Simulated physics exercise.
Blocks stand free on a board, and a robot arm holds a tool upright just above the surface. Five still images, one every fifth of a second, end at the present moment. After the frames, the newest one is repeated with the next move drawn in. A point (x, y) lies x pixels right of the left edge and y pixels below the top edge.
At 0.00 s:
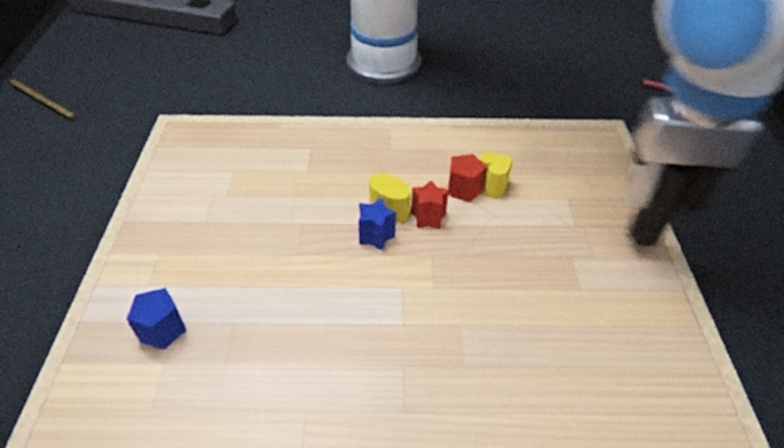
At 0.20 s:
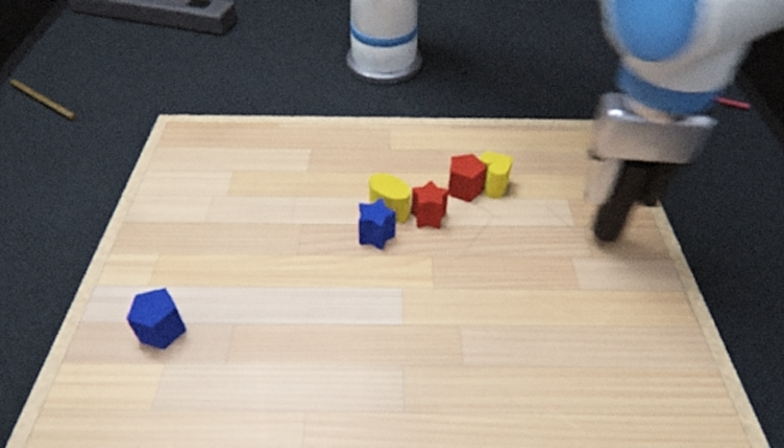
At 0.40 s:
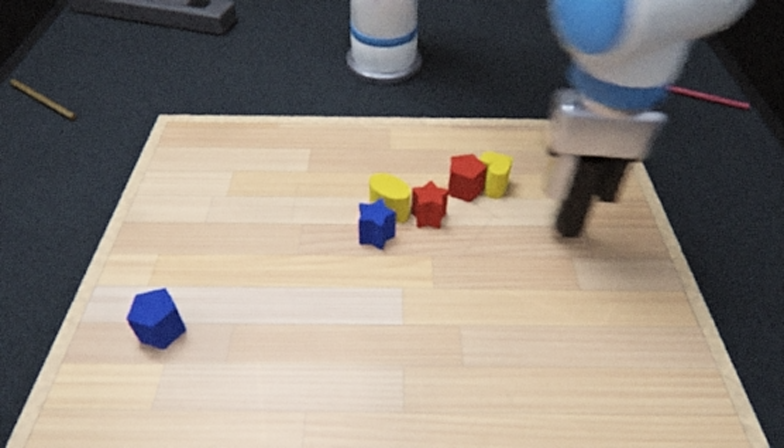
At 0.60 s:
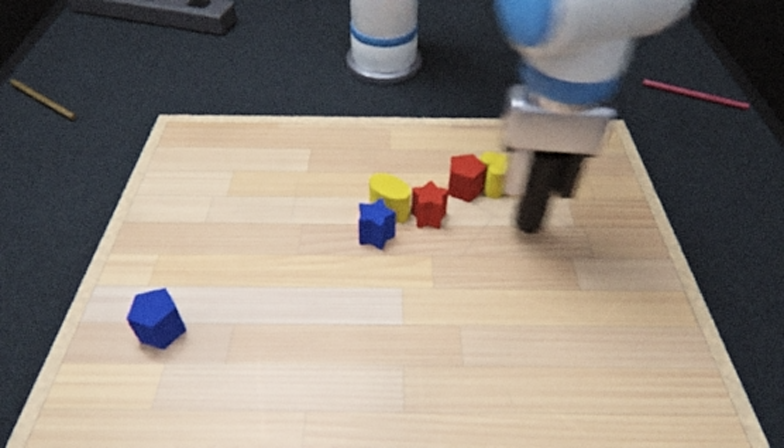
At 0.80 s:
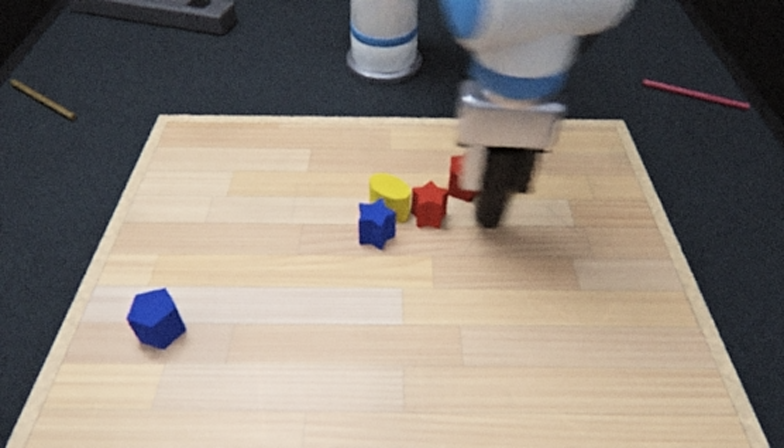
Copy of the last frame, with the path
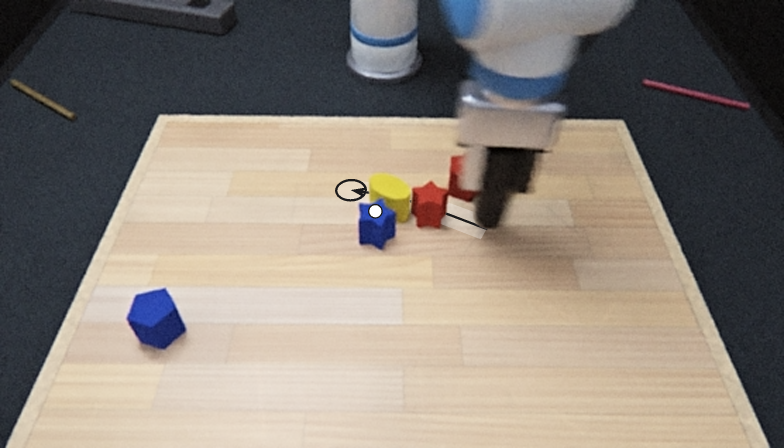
Robot arm moving a dark tool leftward over a wooden board, passing in front of yellow and red blocks that stay still.
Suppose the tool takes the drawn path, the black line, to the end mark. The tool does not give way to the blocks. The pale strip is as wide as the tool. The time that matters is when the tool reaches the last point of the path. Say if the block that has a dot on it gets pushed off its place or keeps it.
The answer is that it is displaced.
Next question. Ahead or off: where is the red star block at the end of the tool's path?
The tool loses it on the way.
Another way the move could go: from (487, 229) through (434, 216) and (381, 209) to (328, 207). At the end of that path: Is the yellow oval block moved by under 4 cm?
My answer is no.
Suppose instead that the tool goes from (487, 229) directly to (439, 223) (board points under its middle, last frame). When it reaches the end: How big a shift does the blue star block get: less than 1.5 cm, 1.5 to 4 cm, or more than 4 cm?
That block covers short of 1.5 cm.
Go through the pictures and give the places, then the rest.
Tool tip (643, 236); block tops, blue star block (375, 211); yellow oval block (390, 185); red star block (431, 192); red five-sided block (467, 165), in the first picture.
Tool (606, 232); blocks unchanged, in the second picture.
Tool (568, 228); blocks unchanged, in the third picture.
Tool (528, 223); blocks unchanged, in the fourth picture.
Tool (489, 219); blue star block (375, 211); yellow oval block (390, 185); red star block (431, 192); red five-sided block partly hidden, in the fifth picture.
Path on the board, from (487, 229) through (419, 204) to (351, 190); the dot is on the blue star block.
What follows on the original path. One third of the way, tool (441, 201); blue star block (372, 213), turned 15° anticlockwise; yellow oval block (378, 186), turned 20° clockwise; red star block (414, 191), turned 35° anticlockwise.
Two thirds of the way, tool (397, 188); blue star block (362, 215), turned 65° anticlockwise; yellow oval block (347, 189), turned 25° clockwise; red star block (378, 188), turned 70° anticlockwise.
At the end, tool (350, 180); blue star block (361, 215), turned 75° anticlockwise; yellow oval block (323, 198); red star block (353, 185), turned 120° anticlockwise; red five-sided block in place.
